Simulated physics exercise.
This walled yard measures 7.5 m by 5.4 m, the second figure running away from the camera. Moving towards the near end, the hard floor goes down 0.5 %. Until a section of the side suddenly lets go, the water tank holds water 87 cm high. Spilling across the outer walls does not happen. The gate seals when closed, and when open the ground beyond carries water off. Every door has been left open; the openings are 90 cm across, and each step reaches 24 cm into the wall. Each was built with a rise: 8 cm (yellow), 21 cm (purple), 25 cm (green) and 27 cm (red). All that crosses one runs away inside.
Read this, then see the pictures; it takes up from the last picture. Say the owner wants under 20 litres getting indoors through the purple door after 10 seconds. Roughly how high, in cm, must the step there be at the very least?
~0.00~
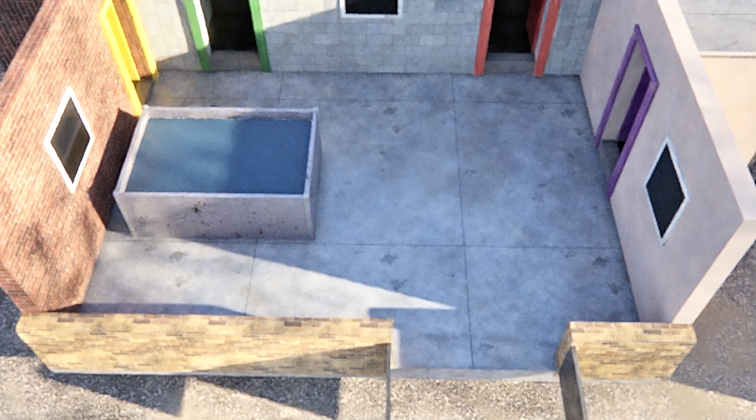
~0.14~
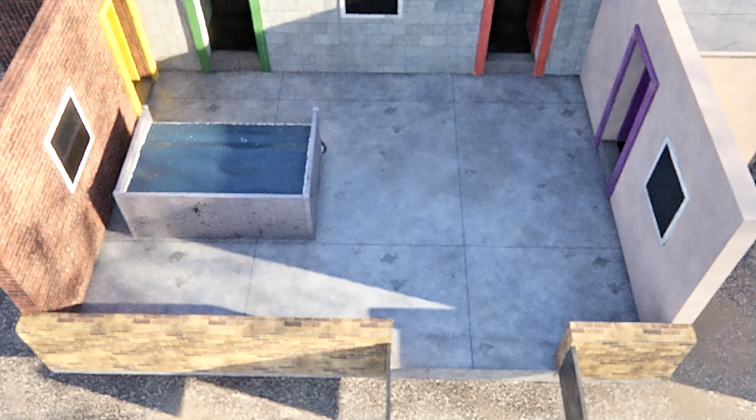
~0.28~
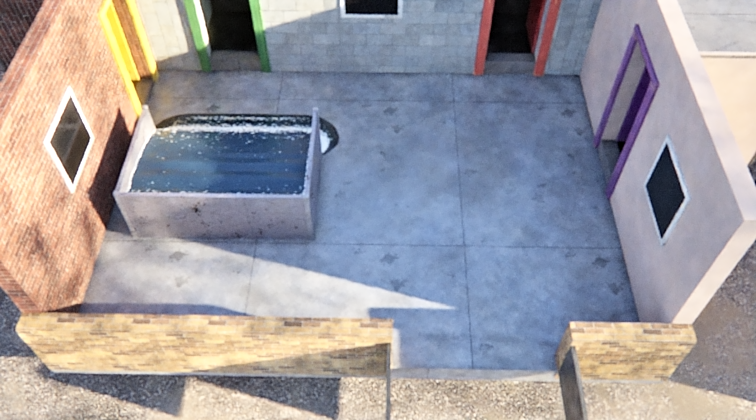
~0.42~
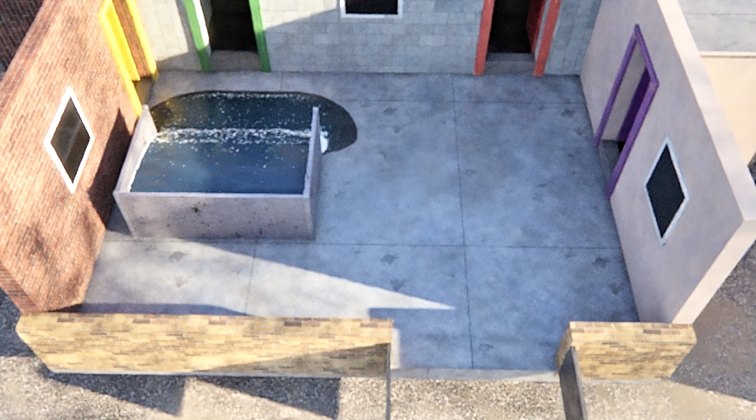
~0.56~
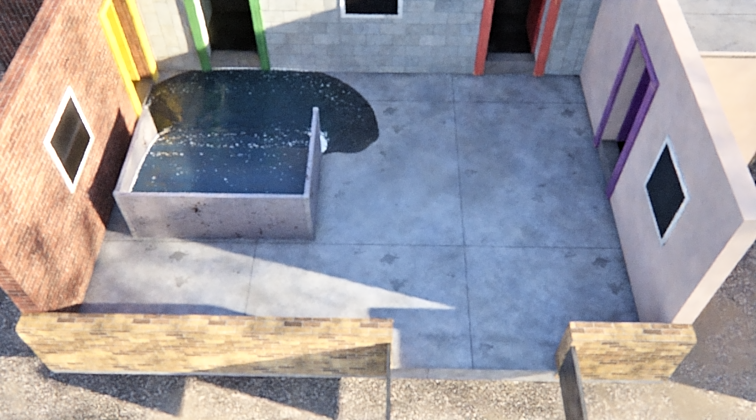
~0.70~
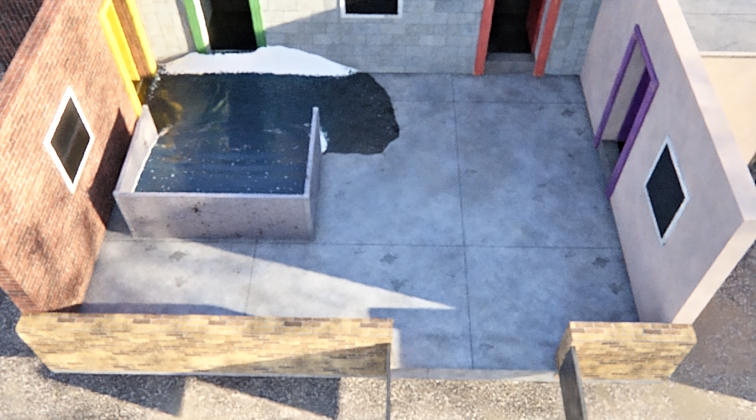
At the very least some 11.5 cm.
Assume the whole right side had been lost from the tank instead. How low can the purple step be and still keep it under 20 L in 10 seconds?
About 27 cm.
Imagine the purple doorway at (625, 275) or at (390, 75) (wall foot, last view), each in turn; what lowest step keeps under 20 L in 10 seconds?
Around 7.5 and 14.0 cm respectively.
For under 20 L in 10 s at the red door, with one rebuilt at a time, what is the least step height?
At the red door you'd want roughly 6.5 cm.
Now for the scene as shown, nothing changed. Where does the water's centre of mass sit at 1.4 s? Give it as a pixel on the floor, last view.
Near (247, 140).
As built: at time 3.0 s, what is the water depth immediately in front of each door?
Yellow door 27 cm, purple door 16 cm, green door 24 cm, red door 7 cm.
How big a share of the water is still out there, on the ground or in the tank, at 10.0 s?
Remaining share: Around 70 %.
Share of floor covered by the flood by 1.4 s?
Wet share: Near 25 %.
After 1.4 s water covers 25 % of the floor, deepest (57 cm) near (208, 76); it has not reached the purple door.
After 3.0 s water covers 50 % of the floor, deepest (28 cm) near (143, 119); 16 cm at the purple door, 0 litres in over its 21 cm step.
After 10.0 s water covers 95 % of the floor, deepest (10 cm) near (612, 354); 7 cm at the purple door, 0 litres in over its 21 cm step.
At the purple door as built, the water arrived by 2.8 s and peaked near 18 cm at 3.2 s.
Run again over the same 10 s with other heights there, 29 litres in over 10.5 cm, 14 litres over 12.5 cm. The limit of 20 litres is kept from about 11.5 cm up.
